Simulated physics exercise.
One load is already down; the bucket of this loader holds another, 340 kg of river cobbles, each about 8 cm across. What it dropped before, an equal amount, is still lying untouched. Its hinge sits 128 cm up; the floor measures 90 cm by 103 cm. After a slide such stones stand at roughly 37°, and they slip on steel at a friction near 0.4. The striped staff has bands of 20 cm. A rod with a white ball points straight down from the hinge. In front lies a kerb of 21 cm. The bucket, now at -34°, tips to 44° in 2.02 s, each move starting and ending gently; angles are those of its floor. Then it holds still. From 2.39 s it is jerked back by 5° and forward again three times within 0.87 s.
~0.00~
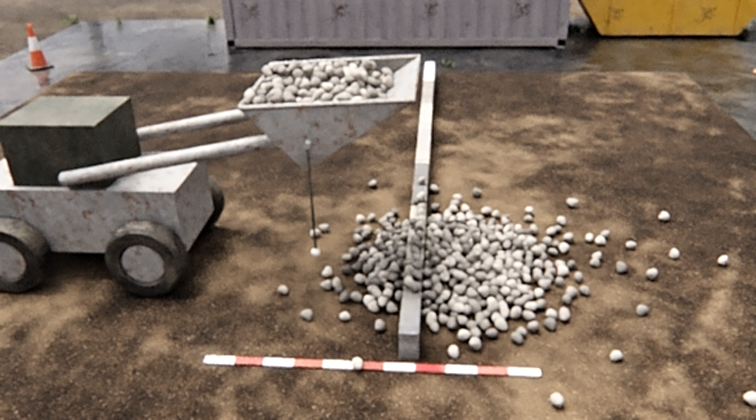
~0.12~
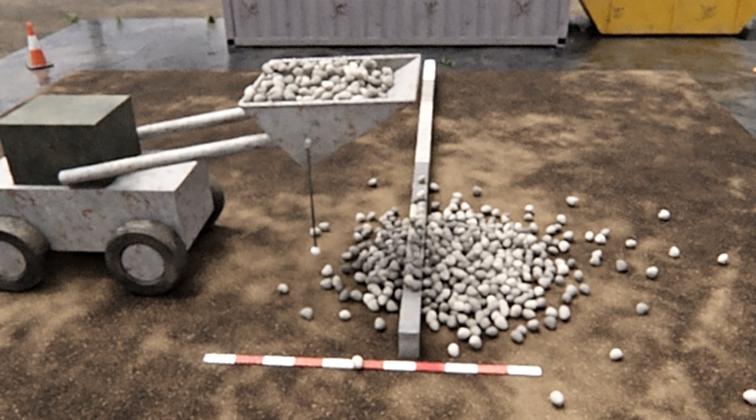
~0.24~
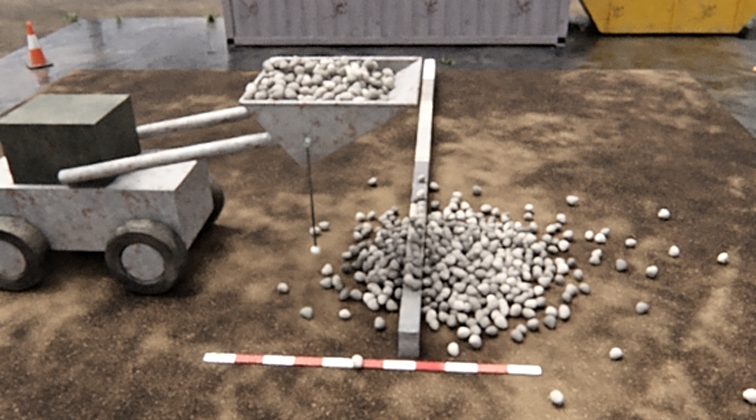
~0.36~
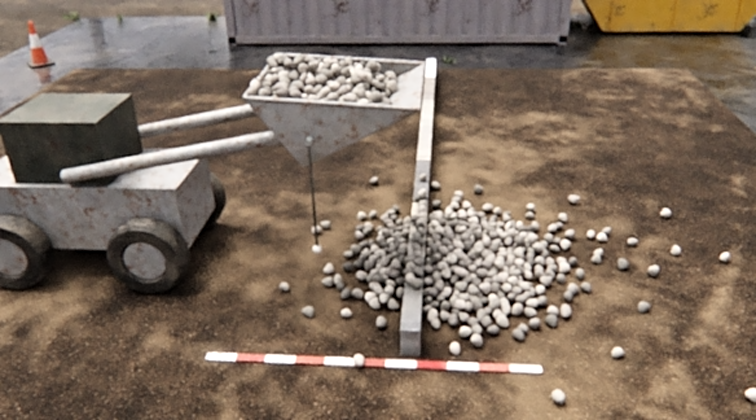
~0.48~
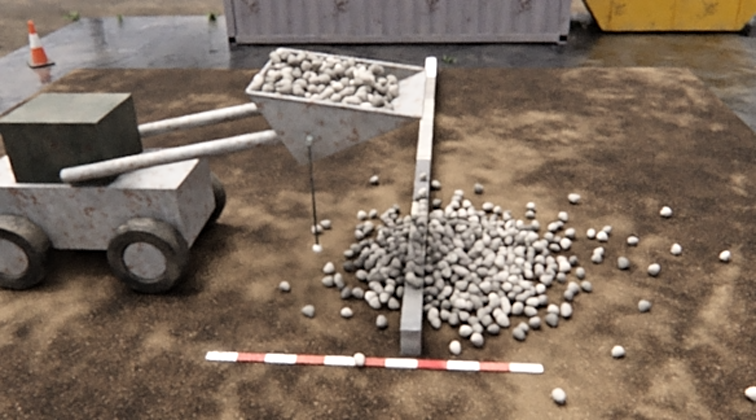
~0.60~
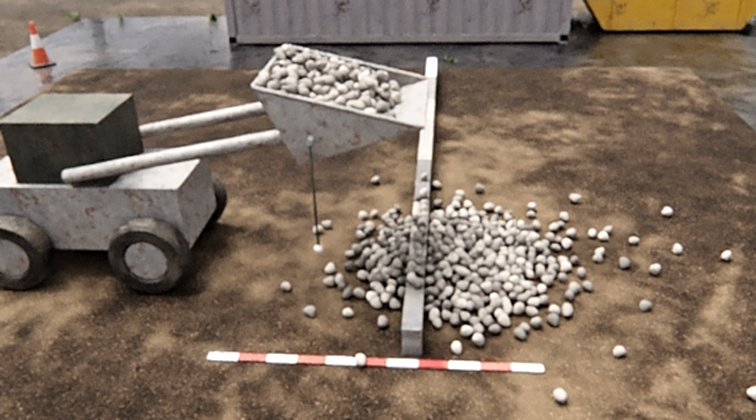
A loader's bucket, heaped with pale rounded stones, barely moves at first above a long kerb and an earlier pile of similar stones. It then tilts gradually, its right lip dipping and its left side rising, while the stones shift slightly inside and the scattered pile below lies still.
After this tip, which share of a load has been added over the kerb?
About 74 per cent.
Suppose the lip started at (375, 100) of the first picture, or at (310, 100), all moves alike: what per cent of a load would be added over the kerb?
About 25 and 0 per cent.
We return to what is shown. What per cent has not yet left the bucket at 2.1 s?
Roughly 10 per cent is still inside.
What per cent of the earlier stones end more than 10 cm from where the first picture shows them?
About 10 per cent.
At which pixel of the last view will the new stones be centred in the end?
Their middle is at about (450, 247).
After 1.5 s the floor is at 32°; in per cent of one load, 93 in the bucket, 29 on this side of the kerb, 79 over the kerb; the foremost stones are at (691, 275).
After 2.1 s the floor is at 44°; in per cent of one load, 11 in the bucket, 57 on this side of the kerb, 132 over the kerb; the foremost stones are at (691, 275).
After 3.7 s the floor is at 44°; in per cent of one load, 0 in the bucket, 49 on this side of the kerb, 151 over the kerb; the foremost stones are at (691, 275).
After 6.2 s the floor is at 44°; in per cent of one load, 0 in the bucket, 49 on this side of the kerb, 151 over the kerb; the foremost stones are at (691, 275). Net gain over the kerb, 74.
